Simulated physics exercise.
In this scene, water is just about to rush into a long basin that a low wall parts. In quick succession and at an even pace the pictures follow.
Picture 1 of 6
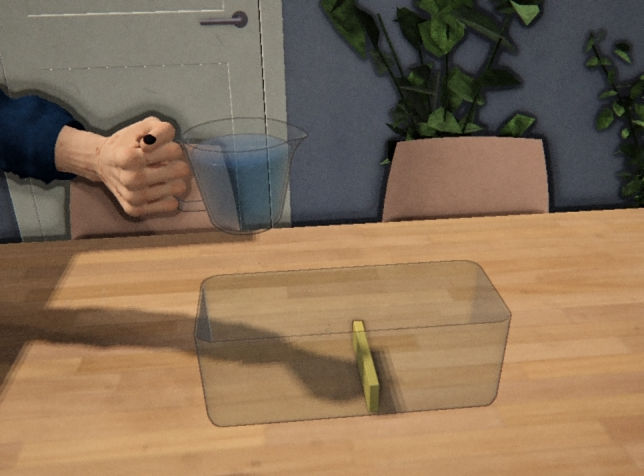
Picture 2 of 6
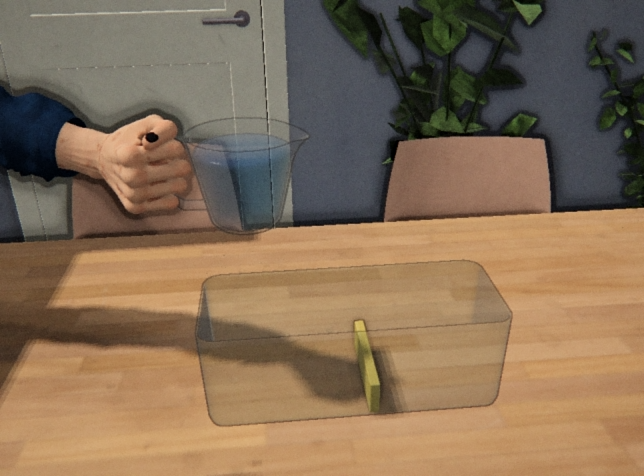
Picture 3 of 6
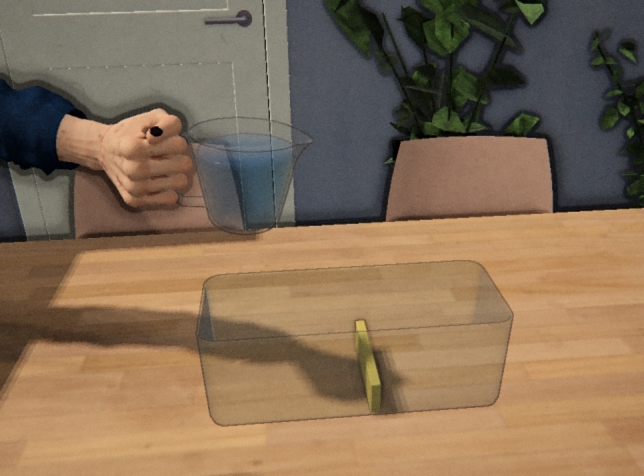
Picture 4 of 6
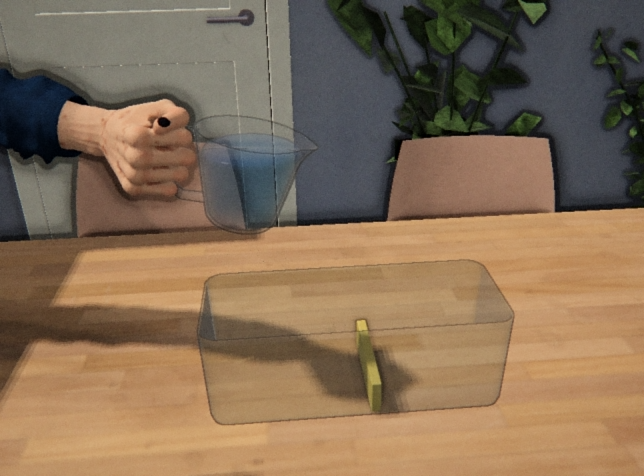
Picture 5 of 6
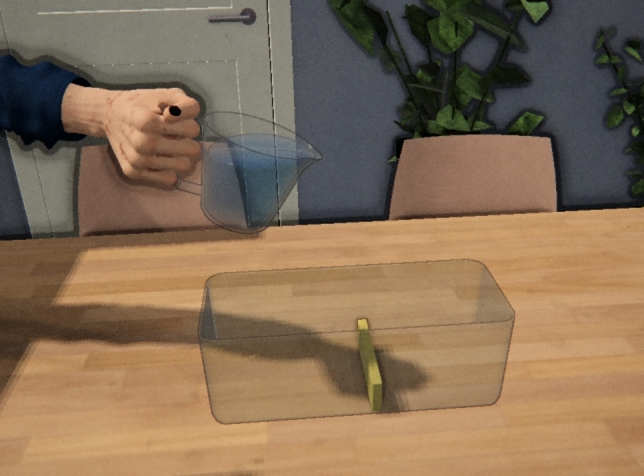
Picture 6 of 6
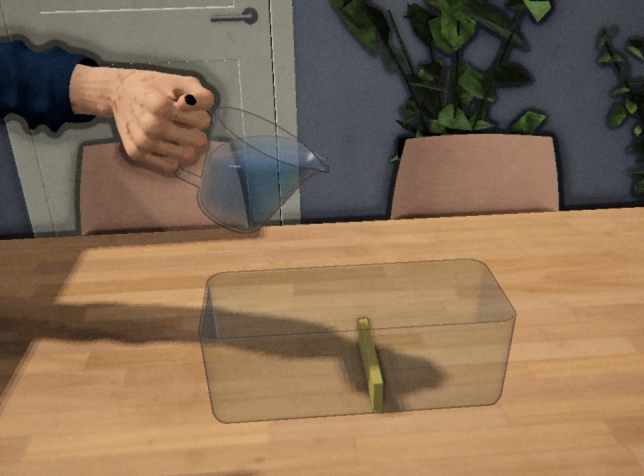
In a room with a grey door, a dark blue wall and leafy green plants, a wooden table is seen from slightly above its front edge. A clear basin with a low yellow wall inside stands on it, pinkish chairs behind, while a blue-sleeved hand at left holds a clear jug of blue water. The hand gradually tilts the jug rightward, its shadow shifting, while the view stays almost still.
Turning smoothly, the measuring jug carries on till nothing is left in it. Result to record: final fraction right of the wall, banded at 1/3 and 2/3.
Fraction right of wall: 1/3 to 2/3.
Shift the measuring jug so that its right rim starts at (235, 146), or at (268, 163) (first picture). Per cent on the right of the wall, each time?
One after the other: 5 %, 5 %.
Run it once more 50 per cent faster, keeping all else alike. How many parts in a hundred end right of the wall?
About 35 in a hundred.
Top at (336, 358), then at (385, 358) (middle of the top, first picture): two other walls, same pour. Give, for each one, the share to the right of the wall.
The first placement gives around 85 percent, the second 20 percent.
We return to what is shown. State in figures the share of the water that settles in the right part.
Estimate: Some 50 per cent.
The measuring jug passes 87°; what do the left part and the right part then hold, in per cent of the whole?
Left: 5 %. Right: 20 %.
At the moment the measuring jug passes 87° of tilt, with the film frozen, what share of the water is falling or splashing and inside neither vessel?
About 30 per cent.
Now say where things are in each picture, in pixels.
Tilt 0°; pouring edge (308, 133); surface from (190, 149) to (293, 144); the long basin's rim runs from (199, 308) to (494, 289); the wall's top is at (365, 352), in the first picture.
Tilt 1°; pouring edge (310, 134); surface from (192, 148) to (295, 145), in the second picture.
Tilt 5°; pouring edge (314, 139); surface from (196, 147) to (298, 146), in the third picture.
Tilt 12°; pouring edge (319, 146); surface from (201, 146) to (304, 147), in the fourth picture.
Tilt 20°; pouring edge (323, 156); surface from (205, 149) to (315, 149), in the fifth picture.
Tilt 30°; pouring edge (327, 168); surface from (209, 155) to (323, 161); 2 per cent is over the edge, in the sixth picture.
A moment on, the tilt is 87° and 43 per cent is still to pour, 3 is left of the wall and 22 right of it.
Next, the tilt is 105° and 4 per cent is still to pour, 39 is left of the wall and 48 right of it.
Then the tilt is 105° and 0 per cent is still to pour, 50 is left of the wall and 48 right of it.
Later the tilt is 105° and 0 per cent is still to pour, 50 is left of the wall and 48 right of it.
Finally, 51 per cent lies left of the wall, 48 right of it and 1 outside.
